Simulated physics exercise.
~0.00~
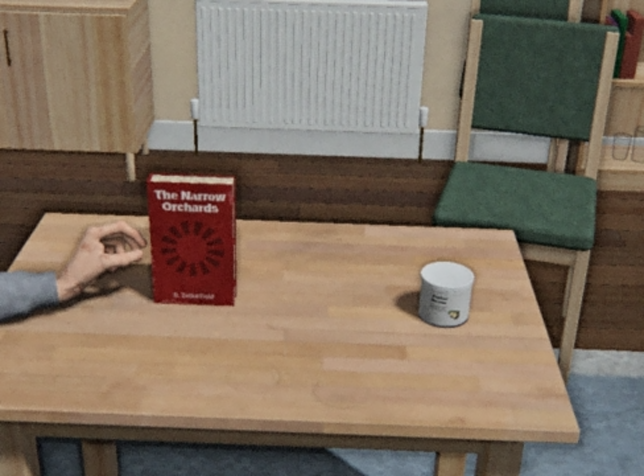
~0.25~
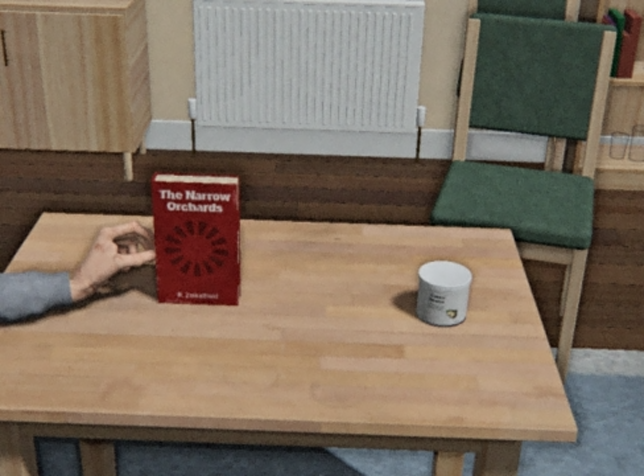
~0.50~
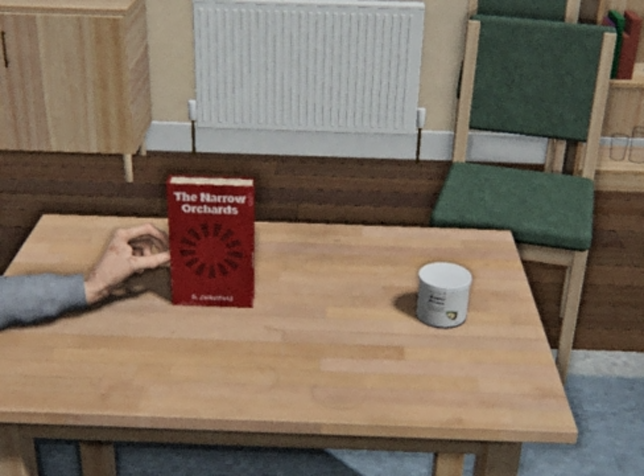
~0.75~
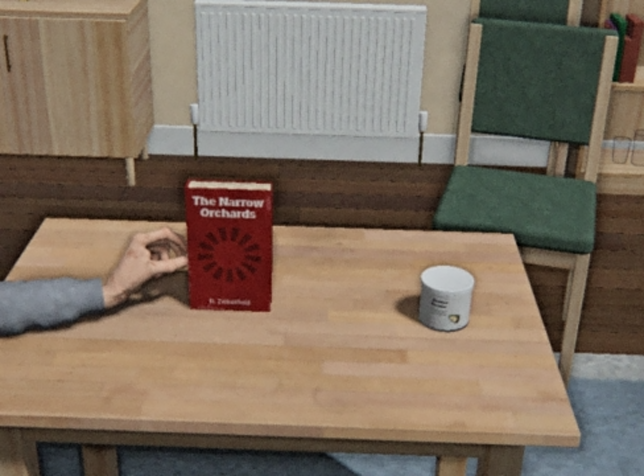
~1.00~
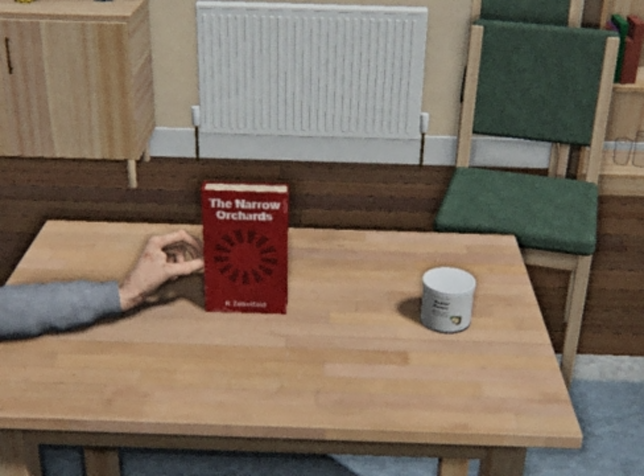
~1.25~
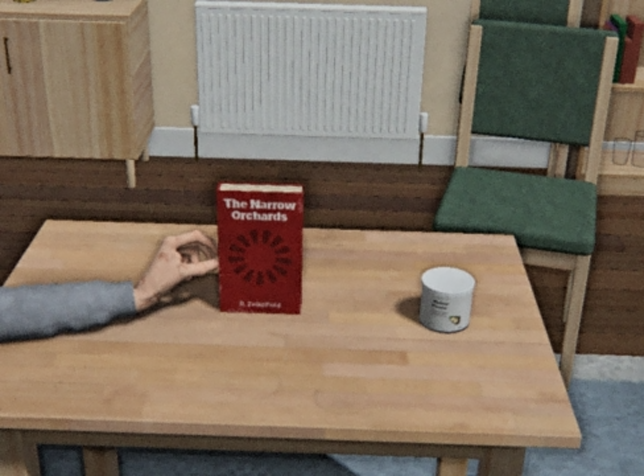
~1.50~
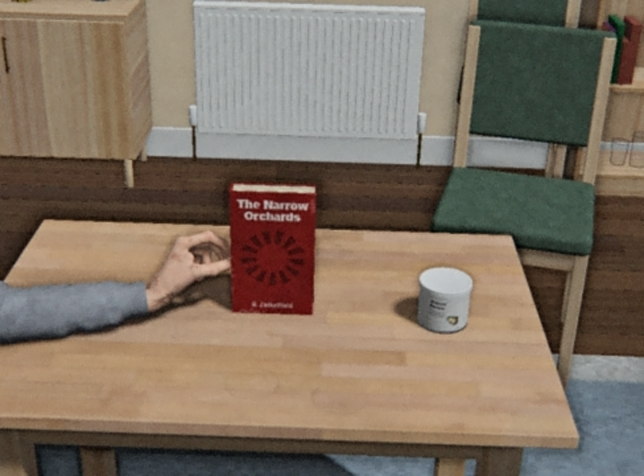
A hand sliding an upright red book rightward across a wooden table towards a white tin, both still standing apart.
